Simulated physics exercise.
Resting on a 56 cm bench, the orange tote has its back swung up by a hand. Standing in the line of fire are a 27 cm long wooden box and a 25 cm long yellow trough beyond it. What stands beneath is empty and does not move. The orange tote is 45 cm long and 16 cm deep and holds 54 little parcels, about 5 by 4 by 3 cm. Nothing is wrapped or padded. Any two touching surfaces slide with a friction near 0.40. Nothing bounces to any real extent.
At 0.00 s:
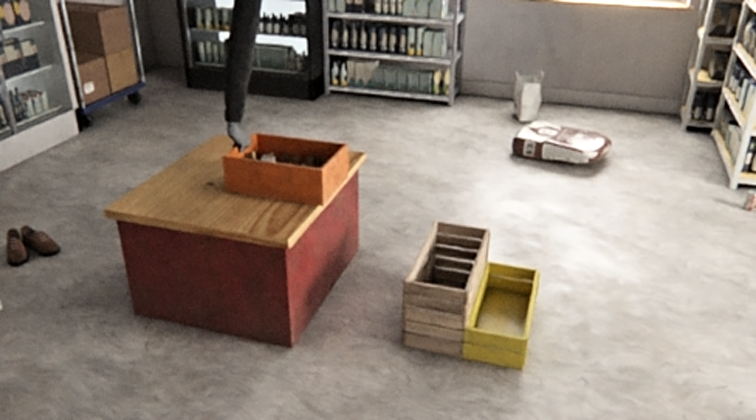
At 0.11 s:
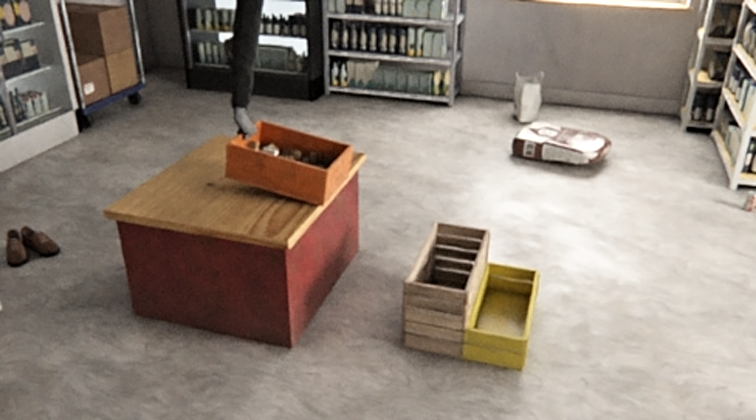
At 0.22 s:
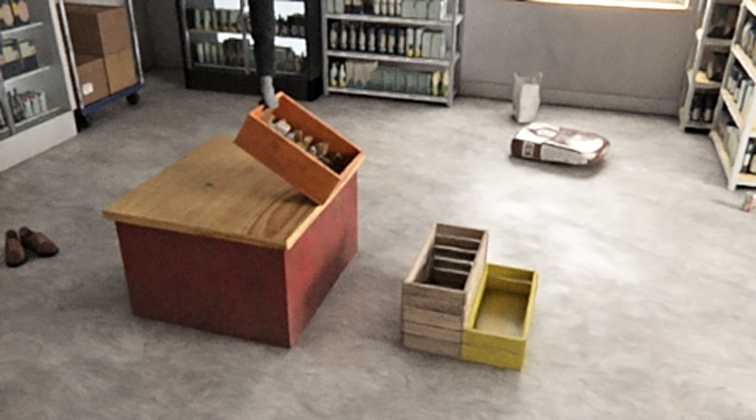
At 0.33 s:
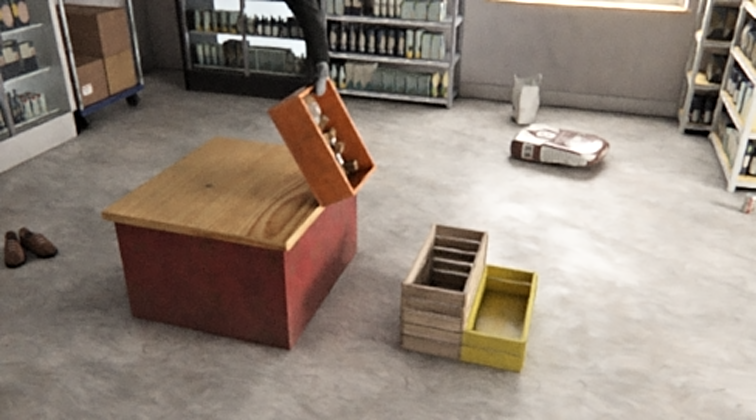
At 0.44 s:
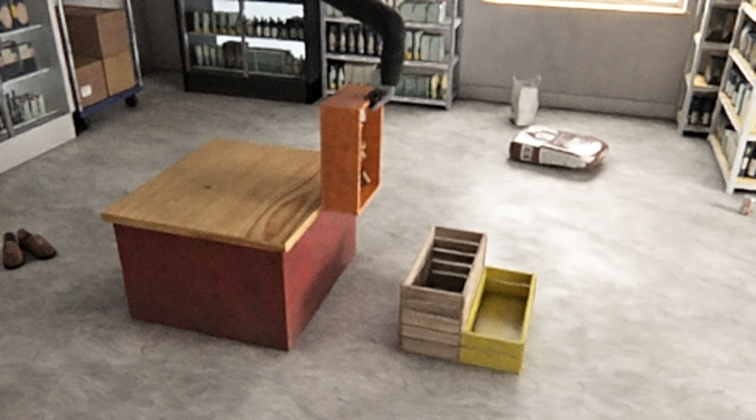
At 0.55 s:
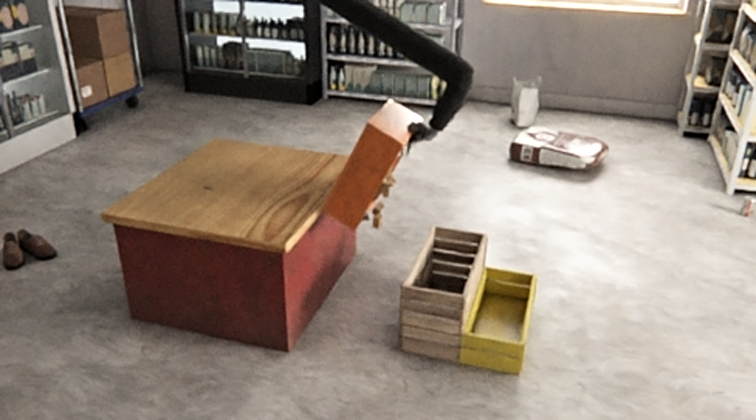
A dark-sleeved arm swings an orange tote up past upright, and small parcels emerge.
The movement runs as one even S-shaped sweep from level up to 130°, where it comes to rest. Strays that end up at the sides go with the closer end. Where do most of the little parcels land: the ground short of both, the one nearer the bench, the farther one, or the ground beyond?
Before.
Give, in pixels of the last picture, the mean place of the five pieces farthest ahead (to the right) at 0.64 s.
Close to (445, 185) in the last view.
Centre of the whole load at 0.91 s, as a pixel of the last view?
Centre estimate - approximately (418, 303).
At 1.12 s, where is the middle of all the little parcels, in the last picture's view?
Roughly at pixel (419, 306).
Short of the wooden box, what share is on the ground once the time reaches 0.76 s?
Close to 5 in a hundred.
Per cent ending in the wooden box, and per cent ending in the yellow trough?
About 30 and 20 per cent.
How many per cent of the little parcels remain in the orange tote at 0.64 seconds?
Some 25 per cent, more or less.
After 0.64 s, tilt 128°; 13 still in the orange tote and 41 in the air.
After 0.76 s, tilt 130°; 7 still in the orange tote, 14 in the wooden box, 4 on the ground short of the wooden box and 29 in the air.
After 0.91 s, tilt 130°; 15 in the wooden box, 10 in the yellow trough, 19 on the ground short of the wooden box and 10 in the air.
Final count (at 1.12 s), 15 in the wooden box, 11 in the yellow trough, 27 on the ground short of the wooden box and 1 on the ground beyond the yellow trough.
